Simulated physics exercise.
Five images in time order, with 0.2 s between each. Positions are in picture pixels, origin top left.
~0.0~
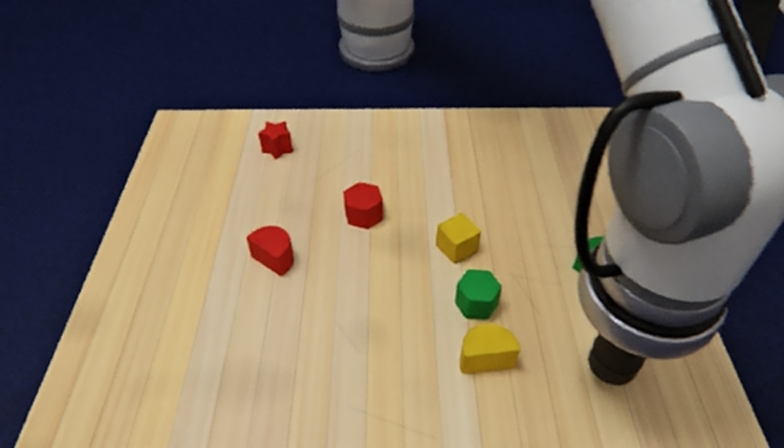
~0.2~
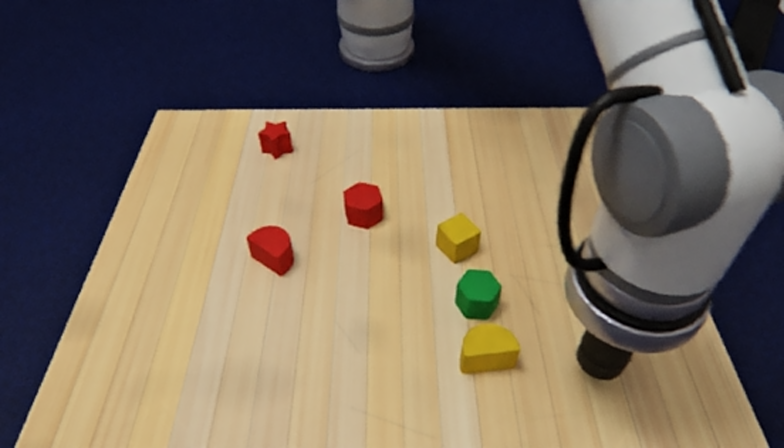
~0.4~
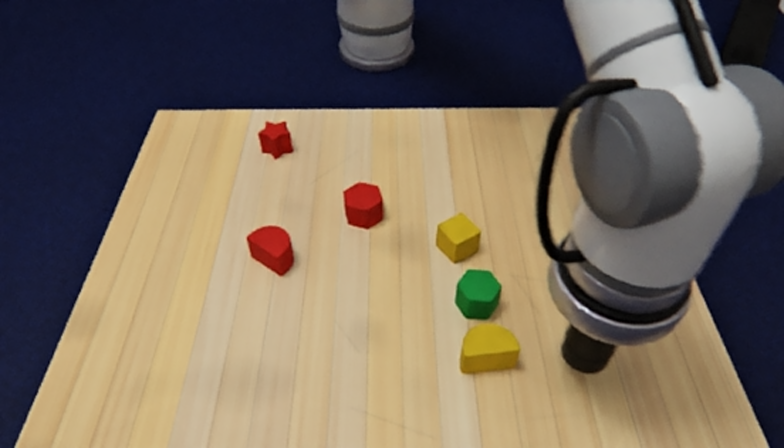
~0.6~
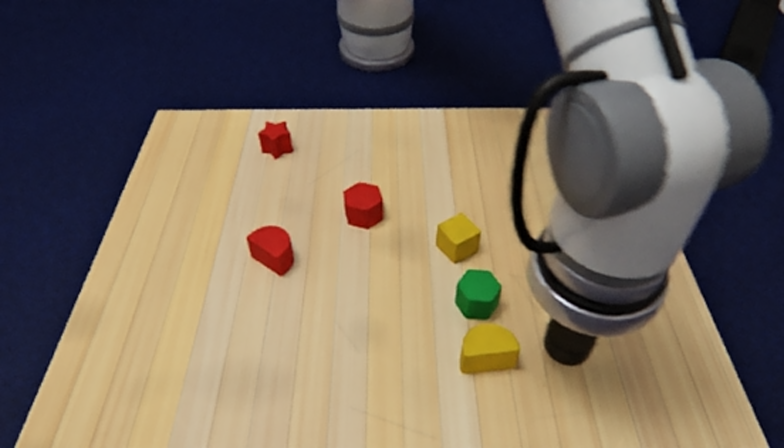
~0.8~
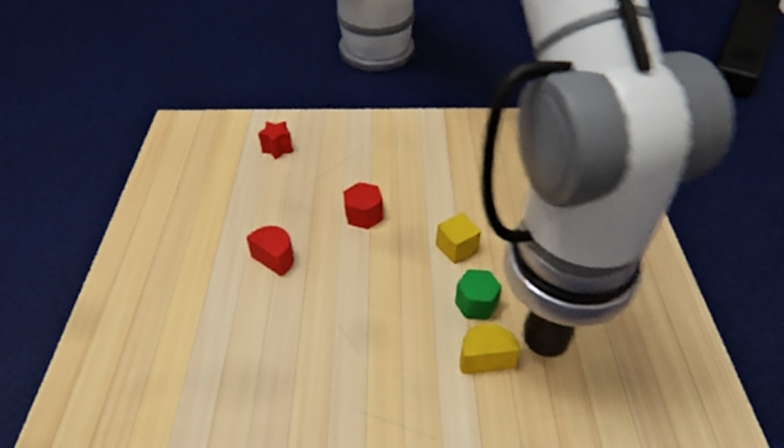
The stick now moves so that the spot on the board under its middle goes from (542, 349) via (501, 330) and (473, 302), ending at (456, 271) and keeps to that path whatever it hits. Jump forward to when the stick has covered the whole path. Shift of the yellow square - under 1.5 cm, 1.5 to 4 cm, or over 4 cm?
It goes a little way, 1.5 to 4 cm.
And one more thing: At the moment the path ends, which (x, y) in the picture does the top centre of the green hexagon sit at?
The centre of its top will be at (426, 233).
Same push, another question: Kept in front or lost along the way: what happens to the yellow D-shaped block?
The stick passes it.
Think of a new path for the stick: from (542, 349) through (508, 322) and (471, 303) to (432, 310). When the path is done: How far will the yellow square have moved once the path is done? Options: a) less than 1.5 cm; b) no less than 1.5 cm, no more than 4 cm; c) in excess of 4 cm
Choice a: Less than 1.5 cm.
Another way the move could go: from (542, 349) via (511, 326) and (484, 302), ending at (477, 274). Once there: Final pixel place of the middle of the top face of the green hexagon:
I'd guess (440, 252).
On the path given first. One third of the way, stick at (502, 317); green hexagon at (475, 280); yellow D-shaped block at (481, 341).
Two thirds of the way, stick at (474, 289); green hexagon at (450, 255), turned 20° clockwise; yellow D-shaped block at (481, 341).
At the end, stick at (457, 259); yellow square at (452, 214), turned 65° clockwise; green hexagon at (426, 233); yellow D-shaped block at (481, 341).
